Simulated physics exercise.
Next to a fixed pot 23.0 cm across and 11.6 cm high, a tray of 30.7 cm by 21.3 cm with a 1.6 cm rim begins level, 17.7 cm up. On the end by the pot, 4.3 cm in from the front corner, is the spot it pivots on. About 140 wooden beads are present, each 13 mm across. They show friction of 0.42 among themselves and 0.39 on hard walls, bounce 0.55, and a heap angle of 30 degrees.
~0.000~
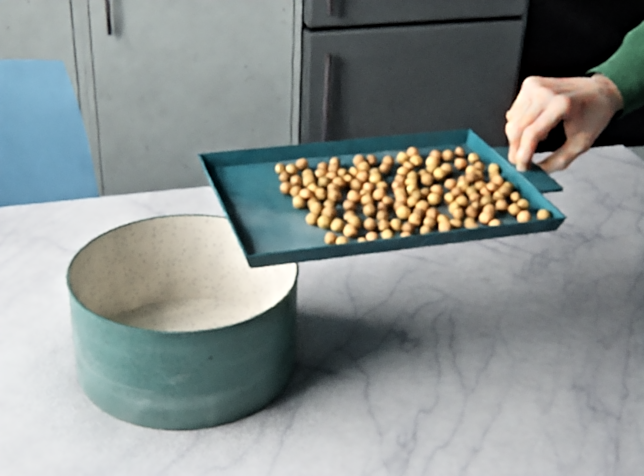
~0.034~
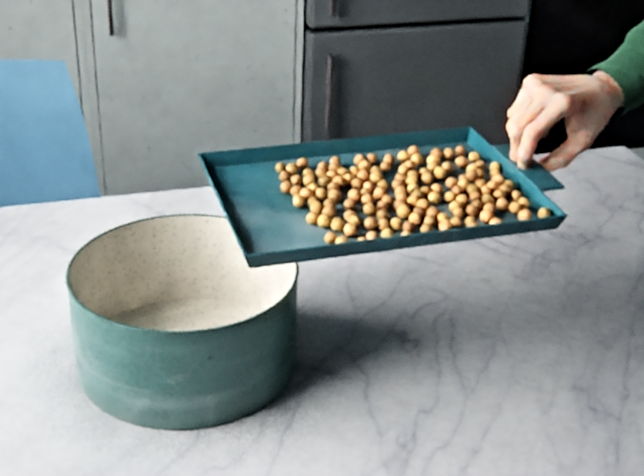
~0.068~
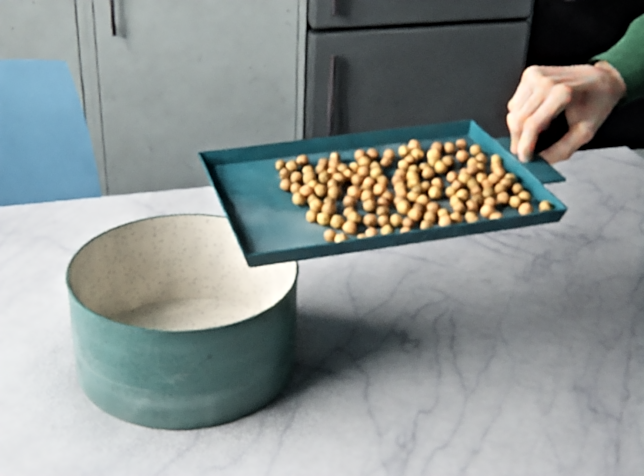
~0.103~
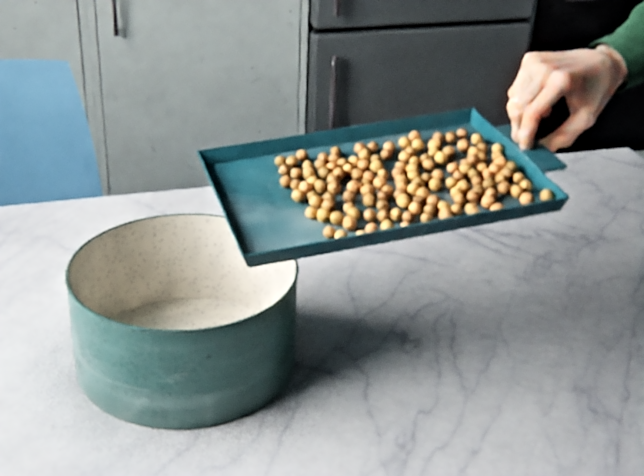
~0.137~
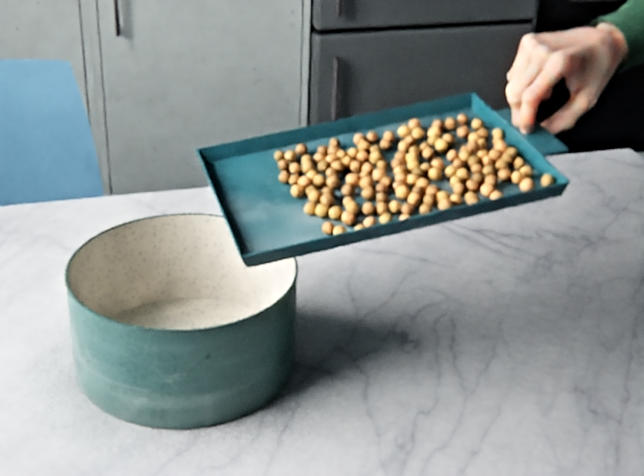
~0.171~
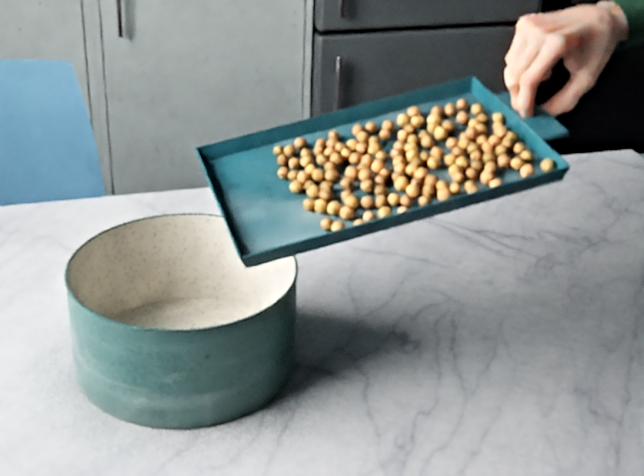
A teal tray of small round wooden beads starts out level, held by a hand at its right end, with its left end over the rim of a teal pot on a marbled table. The hand then lifts the right end, slowly at first and then faster, slanting the tray down toward the pot.
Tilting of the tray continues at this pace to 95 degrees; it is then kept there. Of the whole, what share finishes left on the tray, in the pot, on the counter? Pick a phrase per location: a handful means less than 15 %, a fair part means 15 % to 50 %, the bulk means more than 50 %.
Left on the tray: A handful, pot: The bulk, counter: A fair part.
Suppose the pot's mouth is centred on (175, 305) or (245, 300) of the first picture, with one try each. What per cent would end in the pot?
I'd say some 95 per cent for the first and some 85 per cent for the second.
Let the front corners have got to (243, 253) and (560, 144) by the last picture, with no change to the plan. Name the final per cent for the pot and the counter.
That works out as pot 75 and counter 25.
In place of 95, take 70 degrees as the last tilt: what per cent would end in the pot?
Around 55 in a hundred.
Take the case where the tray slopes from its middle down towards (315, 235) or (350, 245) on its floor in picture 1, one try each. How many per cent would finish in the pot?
The share comes to about 25 in a hundred, then about 5 in a hundred.
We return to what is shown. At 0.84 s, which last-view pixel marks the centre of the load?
Look near (173, 330) in the last picture.
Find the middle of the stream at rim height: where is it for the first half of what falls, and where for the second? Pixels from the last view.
Earlier half close to (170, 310), later half at (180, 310) in pixels.
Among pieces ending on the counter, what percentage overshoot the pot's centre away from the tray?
About 80 %.
After 0.57 s, tilt 51 degrees; the tray holds 100 %, the pot 0 %.
Then, at 0.84 s, tilt 79 degrees; the tray holds 30 %, the pot 40 %.
After 1.21 s, tilt 95 degrees; the tray holds 0 %, the pot 70 %.
At rest (2.0 s), tray 0 %, pot 70 %, counter 30 %.
